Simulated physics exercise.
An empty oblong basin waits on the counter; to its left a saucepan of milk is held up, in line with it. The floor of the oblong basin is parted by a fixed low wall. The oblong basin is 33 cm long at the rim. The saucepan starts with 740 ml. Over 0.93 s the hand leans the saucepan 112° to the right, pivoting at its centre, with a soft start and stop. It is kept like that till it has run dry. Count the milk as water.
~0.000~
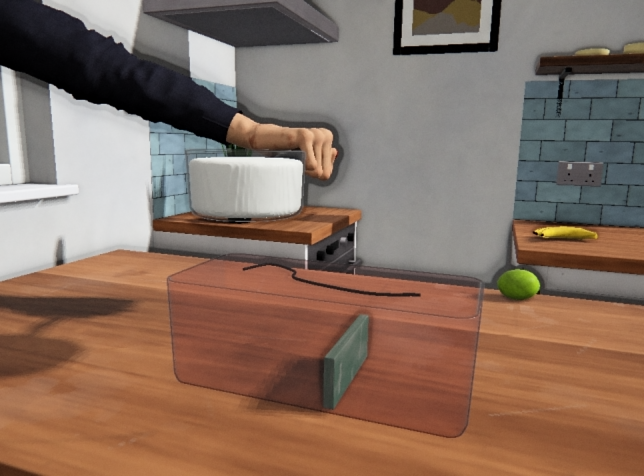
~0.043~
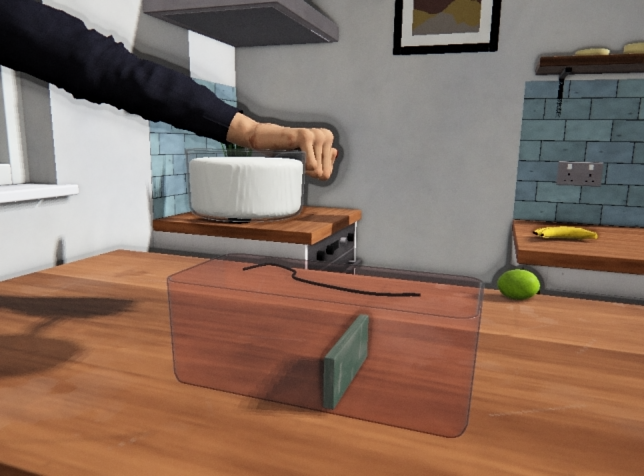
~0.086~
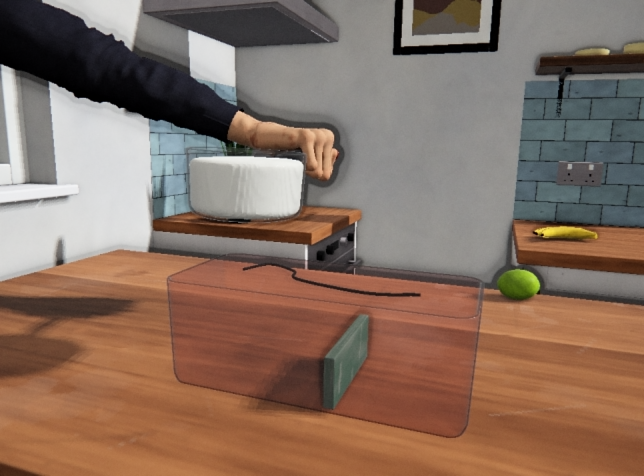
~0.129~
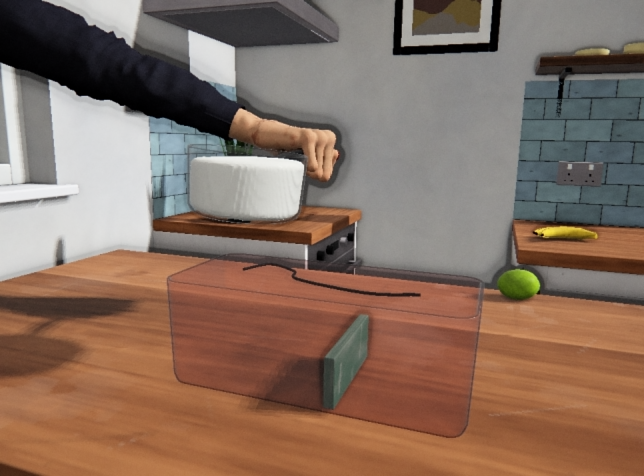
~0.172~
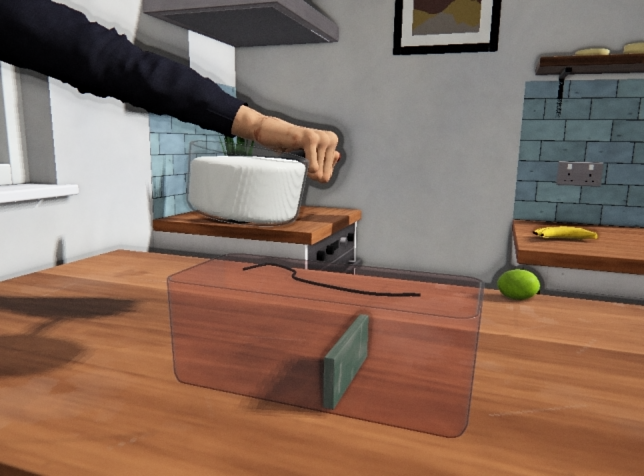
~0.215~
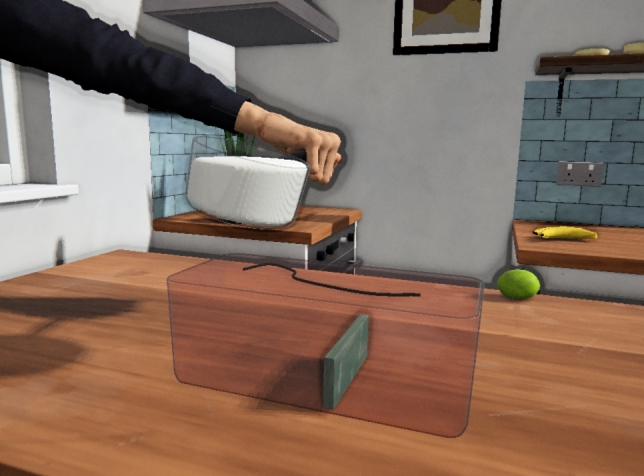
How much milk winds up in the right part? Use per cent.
About 42 per cent.
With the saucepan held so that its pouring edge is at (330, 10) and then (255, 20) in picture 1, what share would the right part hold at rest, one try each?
In turn about 85 and 15 per cent.
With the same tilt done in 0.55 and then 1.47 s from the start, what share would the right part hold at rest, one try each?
In turn about 20 and 50 per cent.
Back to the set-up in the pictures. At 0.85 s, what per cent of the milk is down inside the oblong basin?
About 90 per cent.
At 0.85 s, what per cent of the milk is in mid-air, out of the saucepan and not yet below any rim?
Some 5 per cent.
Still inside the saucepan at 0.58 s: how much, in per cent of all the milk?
About 46 per cent.
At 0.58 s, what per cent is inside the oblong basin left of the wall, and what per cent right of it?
Left about 8, right about 14.
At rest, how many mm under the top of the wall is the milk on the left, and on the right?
Left about 40 mm, right about 40 mm.
Then, 0.58 s in, the tilt is 77° and 46 per cent is still to pour, 8 is left of the wall and 15 right of it.
Then, 0.85 s in, the tilt is 110° and 6 per cent is still to pour, 48 is left of the wall and 42 right of it.
Then, 1.13 s in, the tilt is 112° and 0 per cent is still to pour, 57 is left of the wall and 42 right of it.
Then, 1.43 s in, the tilt is 112° and 0 per cent is still to pour, 57 is left of the wall and 42 right of it.
Finally, 57 per cent lies left of the wall, 42 right of it and 1 outside.
